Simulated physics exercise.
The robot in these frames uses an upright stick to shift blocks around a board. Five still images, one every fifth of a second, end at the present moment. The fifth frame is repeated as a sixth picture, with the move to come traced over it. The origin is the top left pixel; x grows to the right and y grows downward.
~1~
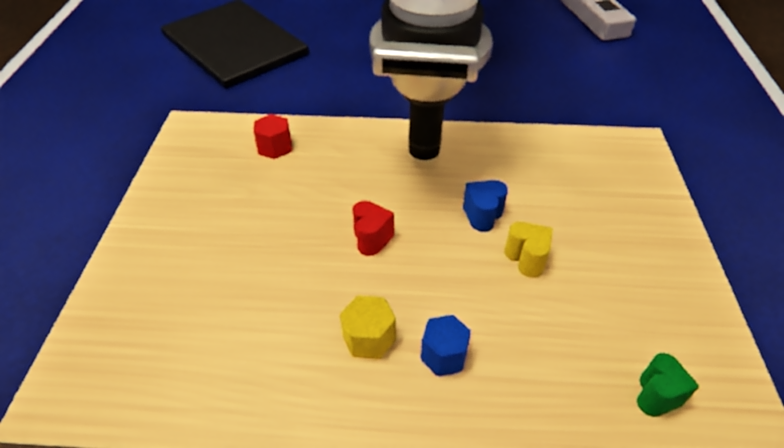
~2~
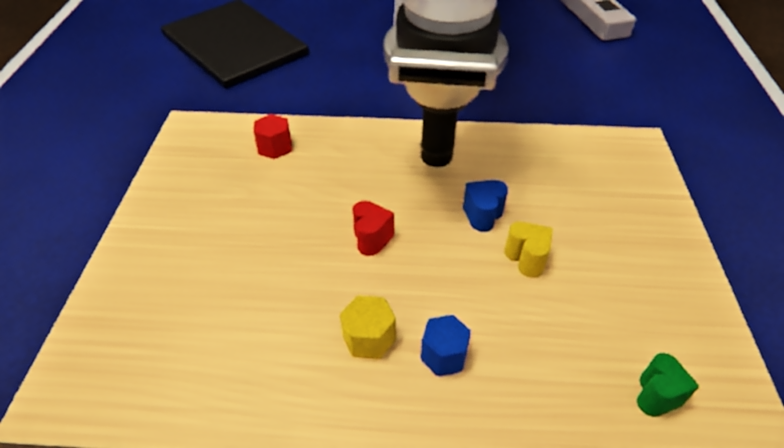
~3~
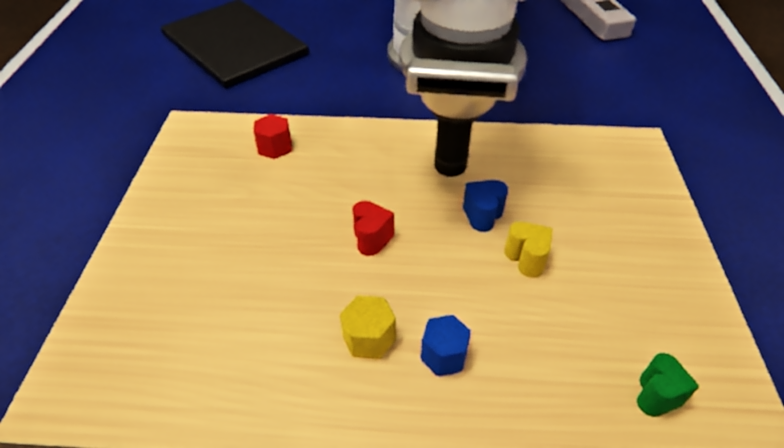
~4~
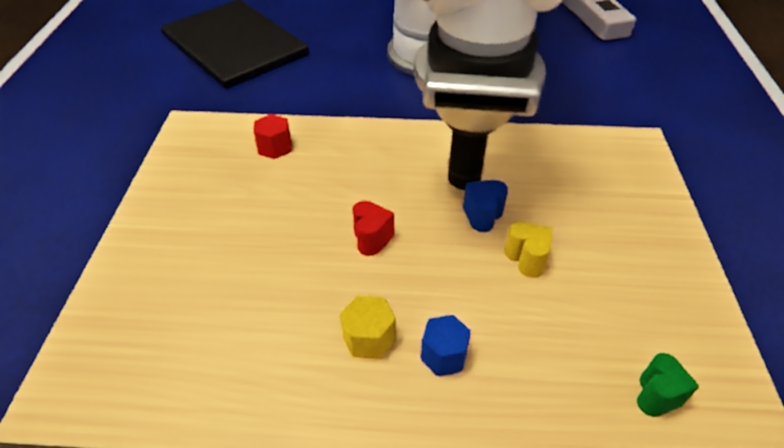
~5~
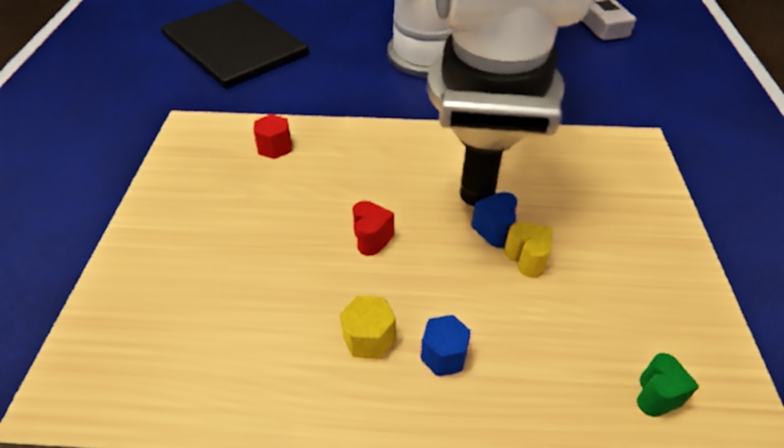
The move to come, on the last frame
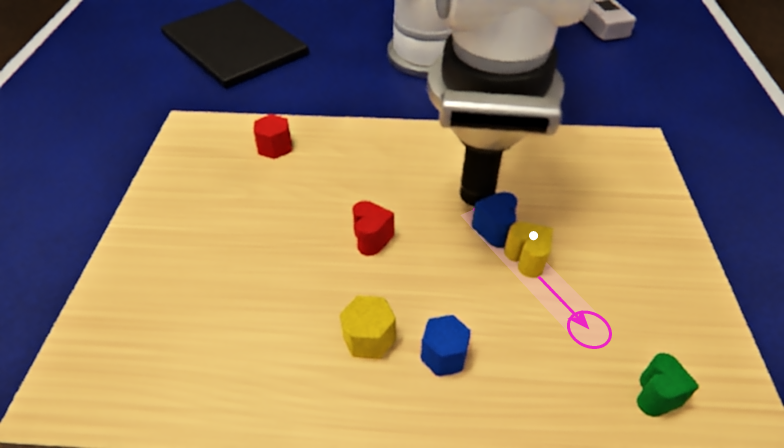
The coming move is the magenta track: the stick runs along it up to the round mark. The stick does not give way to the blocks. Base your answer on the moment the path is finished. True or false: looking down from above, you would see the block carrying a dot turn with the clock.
False
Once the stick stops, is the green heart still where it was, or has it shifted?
Still in place.
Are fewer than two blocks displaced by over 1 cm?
I believe not.
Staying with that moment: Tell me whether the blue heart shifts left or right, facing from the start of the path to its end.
It heads right.
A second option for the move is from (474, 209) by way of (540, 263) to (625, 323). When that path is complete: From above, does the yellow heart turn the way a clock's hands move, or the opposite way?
From overhead, anticlockwise.
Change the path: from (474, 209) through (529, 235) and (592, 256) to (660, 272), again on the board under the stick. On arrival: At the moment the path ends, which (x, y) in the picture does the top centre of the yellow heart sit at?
My estimate: (546, 257).
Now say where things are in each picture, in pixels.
In the first picture, lower end of the stick at (424, 151), tops of blocks, blue heart at (487, 192), yellow heart at (533, 236), green heart at (672, 376).
In the second picture, stick at (437, 158), blocks as before.
In the third picture, stick at (450, 167), blocks as before.
In the fourth picture, stick at (464, 179), blocks as before.
In the fifth picture, stick at (477, 196), blue heart at (500, 207), yellow heart at (534, 236), green heart at (672, 376).
The drawn path runs from (474, 209) to (589, 329); the dot is on the yellow heart.
The first path, step by step. One third of the way, stick at (511, 231); blue heart at (519, 250), turned 20° clockwise; yellow heart at (555, 264), turned 75° anticlockwise.
Two thirds of the way, stick at (551, 271); blue heart at (531, 285), turned 65° clockwise; yellow heart at (583, 294), turned 105° anticlockwise.
At the end, stick at (596, 317); blue heart at (534, 290), turned 85° clockwise; yellow heart at (627, 342), turned 120° anticlockwise; green heart not moved.
